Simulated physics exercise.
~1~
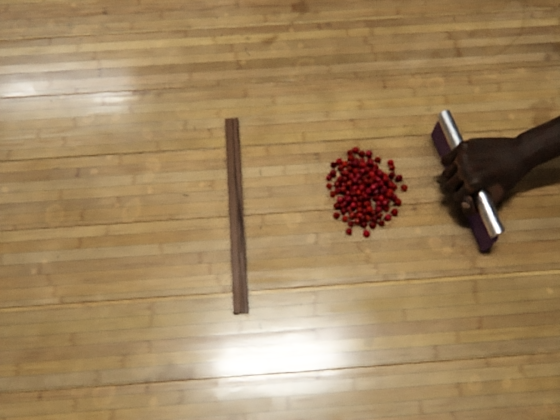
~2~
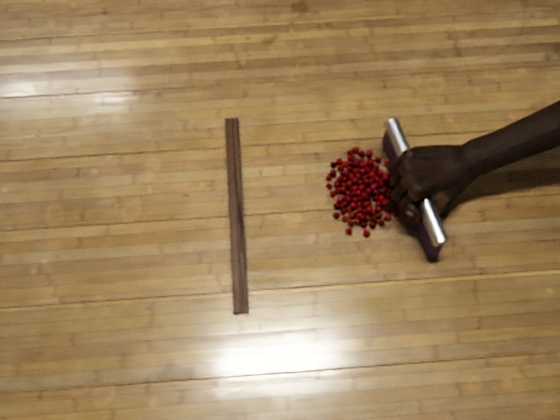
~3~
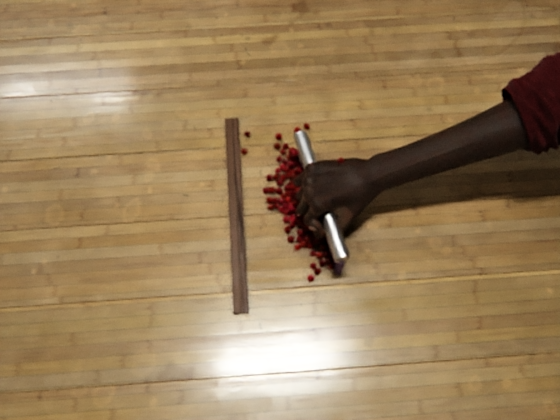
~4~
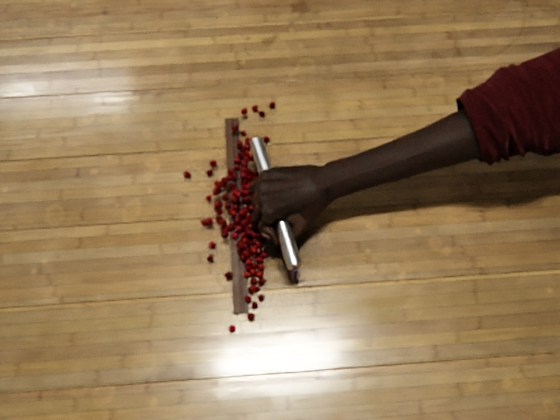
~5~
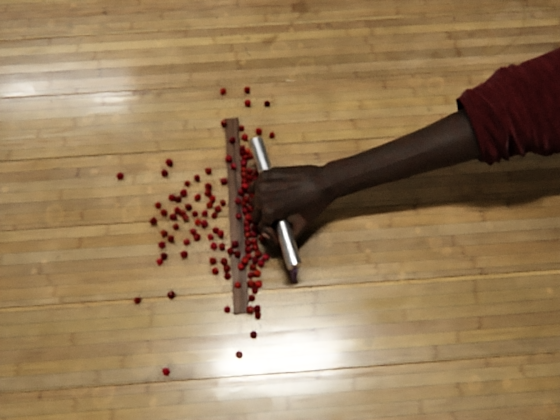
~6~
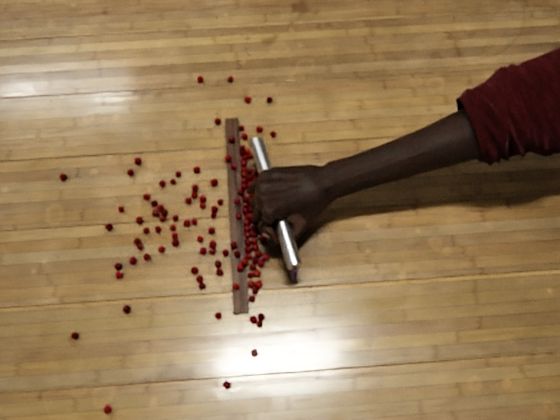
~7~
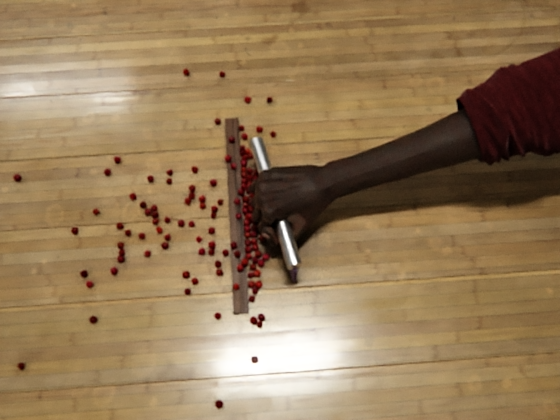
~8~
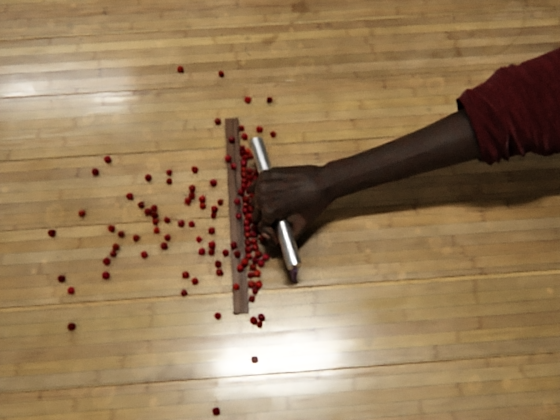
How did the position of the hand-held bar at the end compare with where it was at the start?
At the start the bar was to the right of the pile of cranberries, well away from the brown strip. By the end it was further left, resting just to the right of the strip.
